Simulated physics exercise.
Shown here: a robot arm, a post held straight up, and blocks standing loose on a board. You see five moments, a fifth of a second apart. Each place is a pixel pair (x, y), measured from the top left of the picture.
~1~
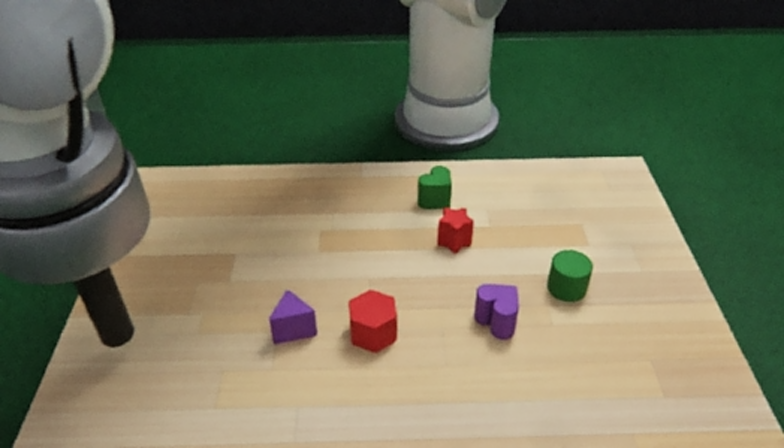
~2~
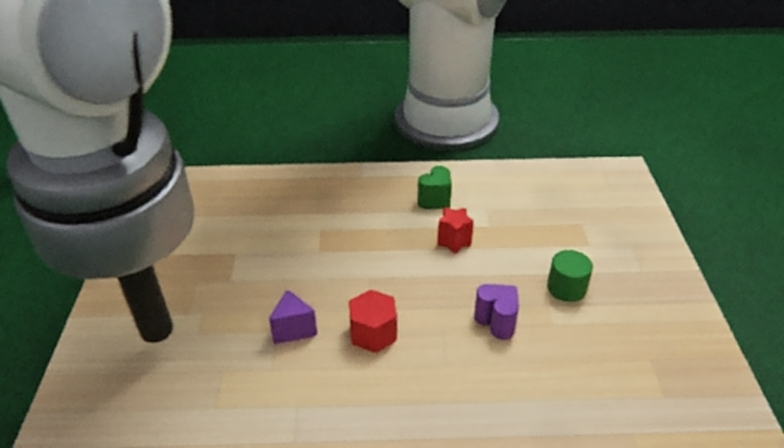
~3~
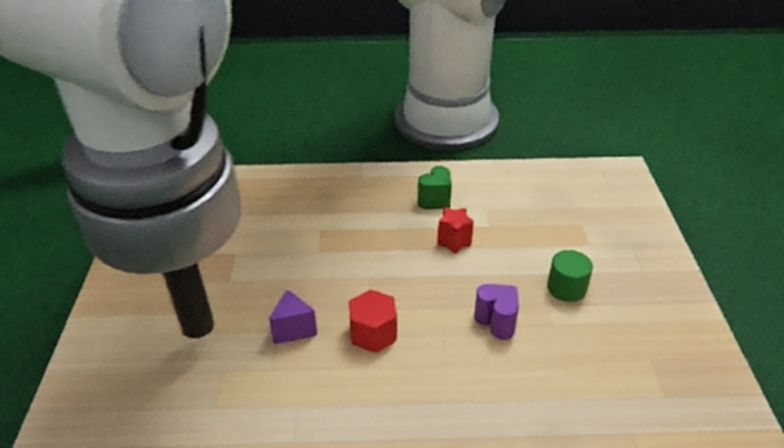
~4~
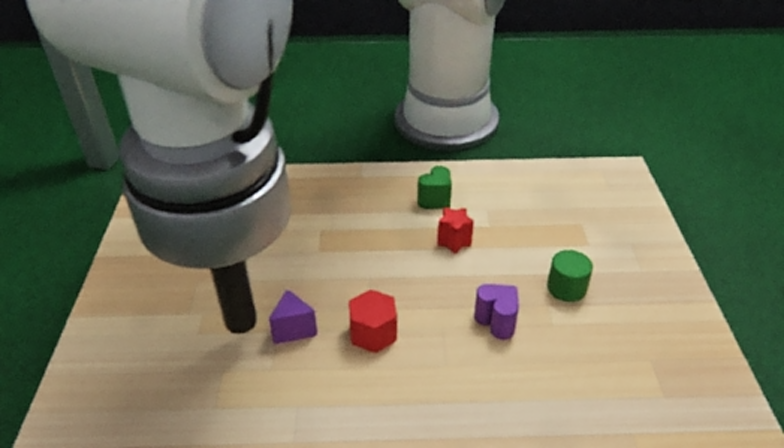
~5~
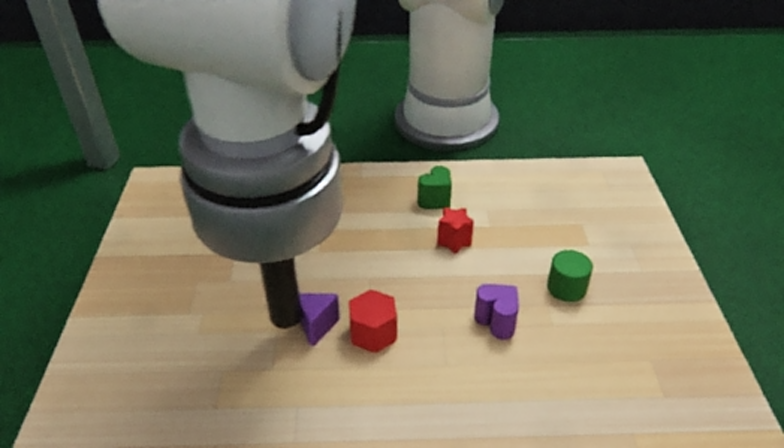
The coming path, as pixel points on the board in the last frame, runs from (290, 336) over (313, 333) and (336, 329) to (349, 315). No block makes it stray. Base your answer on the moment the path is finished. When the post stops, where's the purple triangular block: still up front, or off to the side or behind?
The post should keep driving it forward.
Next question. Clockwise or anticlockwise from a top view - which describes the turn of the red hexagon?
It twists clockwise.
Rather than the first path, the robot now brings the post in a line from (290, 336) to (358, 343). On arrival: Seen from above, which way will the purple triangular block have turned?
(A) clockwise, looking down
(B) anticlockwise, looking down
I choose B.
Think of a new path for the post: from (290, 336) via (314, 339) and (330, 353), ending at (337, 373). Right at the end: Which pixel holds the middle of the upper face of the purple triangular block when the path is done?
The middle of its upper face will lie at (338, 299).
The first path, step by step. Halfway along, post (323, 314); purple triangular block (347, 293), turned 25° anticlockwise; red hexagon (380, 306), turned 15° clockwise.
At the end, post (348, 297); purple triangular block (370, 274); red hexagon (387, 304), turned 35° clockwise.
